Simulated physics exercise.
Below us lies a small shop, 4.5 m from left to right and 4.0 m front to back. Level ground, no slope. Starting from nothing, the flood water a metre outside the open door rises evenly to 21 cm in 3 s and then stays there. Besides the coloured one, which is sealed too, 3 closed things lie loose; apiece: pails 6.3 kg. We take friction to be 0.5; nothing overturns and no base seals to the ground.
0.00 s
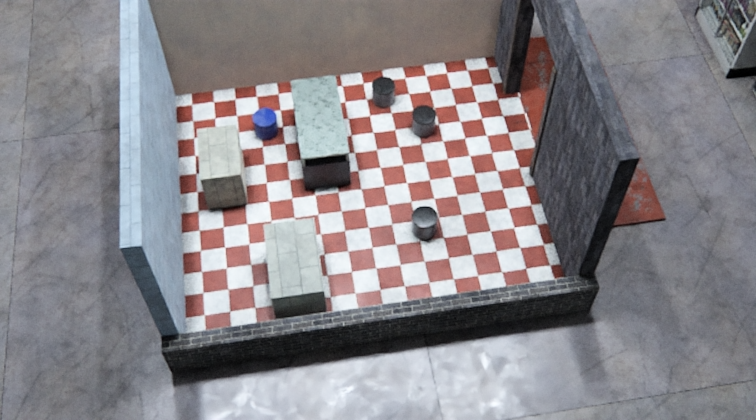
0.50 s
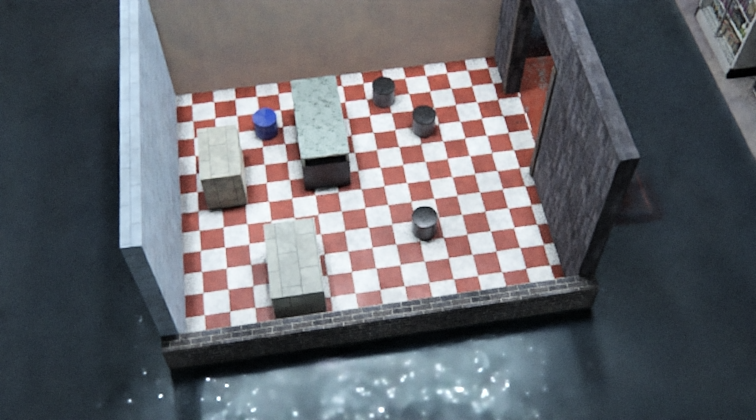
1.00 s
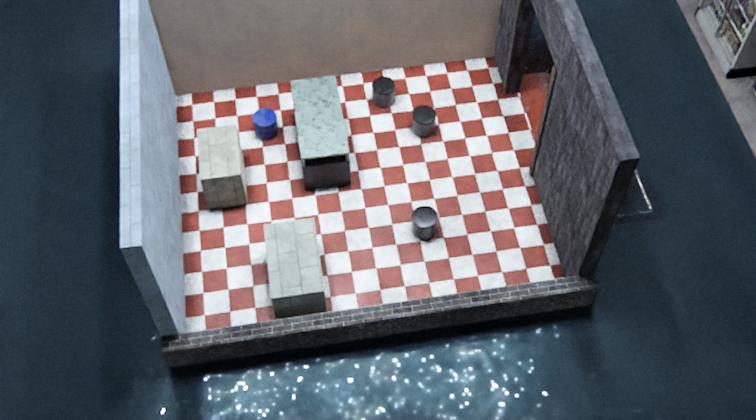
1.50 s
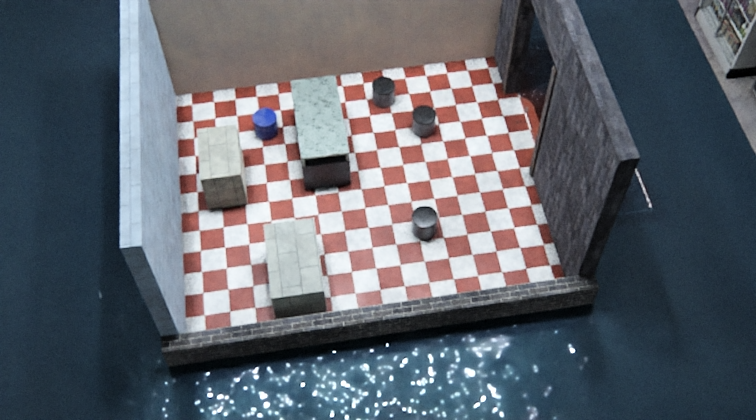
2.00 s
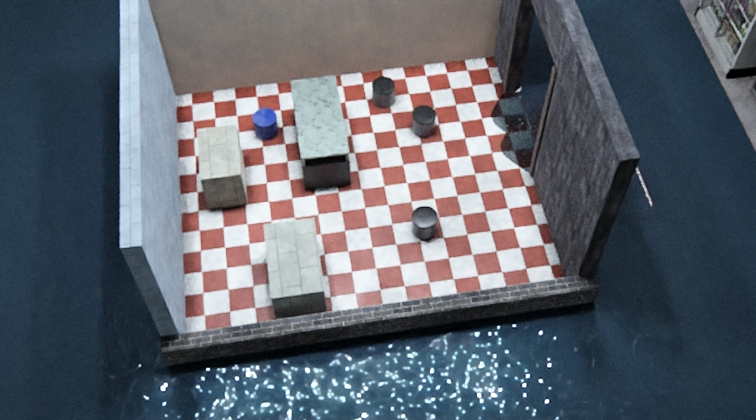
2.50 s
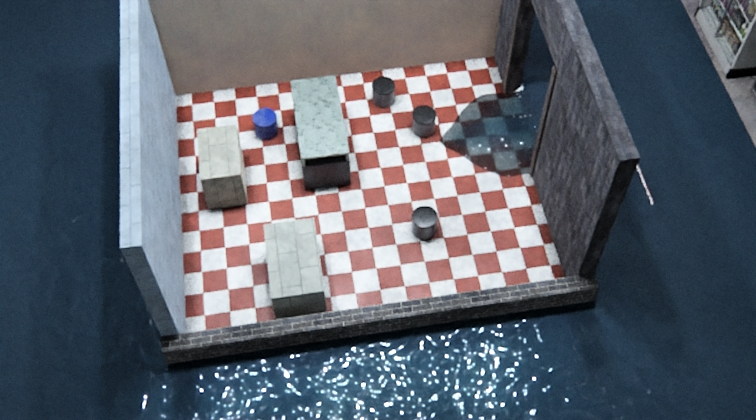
Dark water spread around the outside of a small shop with a red and white checked floor, then crept in through the doorway on the right, while the blue pail and everything else inside stayed still.
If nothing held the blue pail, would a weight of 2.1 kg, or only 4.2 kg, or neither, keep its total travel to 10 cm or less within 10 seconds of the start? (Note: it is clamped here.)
Neither would.
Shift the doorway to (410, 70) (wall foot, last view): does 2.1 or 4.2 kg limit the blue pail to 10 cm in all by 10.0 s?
Then only the bigger mass works.
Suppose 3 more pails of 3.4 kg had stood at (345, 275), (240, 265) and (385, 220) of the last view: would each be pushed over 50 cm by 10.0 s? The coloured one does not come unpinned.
Order as asked: Goes beyond / stays within / goes beyond.
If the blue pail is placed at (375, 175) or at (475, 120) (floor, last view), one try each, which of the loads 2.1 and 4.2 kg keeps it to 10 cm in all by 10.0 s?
The first try gives failure with both; the second gives failure with both.
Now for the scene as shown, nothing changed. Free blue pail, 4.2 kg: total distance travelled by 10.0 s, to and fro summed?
Roughly 30 centimetres.
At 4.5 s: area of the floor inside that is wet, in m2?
About 8.0 m2.
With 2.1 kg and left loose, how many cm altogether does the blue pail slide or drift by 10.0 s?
Total path: Approx. 80 cm.
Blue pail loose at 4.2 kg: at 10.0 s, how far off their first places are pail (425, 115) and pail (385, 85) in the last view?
300 cm and 250 cm respectively.
After 3.5 s the blue pail would be 0 cm from its start with 2.1 kg and 0 cm from its start with 4.2 kg; 0 cm of water round it then.
After 4.5 s the blue pail would be 0 cm from its start with 2.1 kg and 0 cm from its start with 4.2 kg; 0 cm of water round it then.
After 7.0 s the blue pail would be 23 cm from its start with 2.1 kg and 0 cm from its start with 4.2 kg; 2 cm of water round it then.
After 10.0 s the blue pail would be 61 cm from its start with 2.1 kg and 34 cm from its start with 4.2 kg; 5 cm of water round it then.
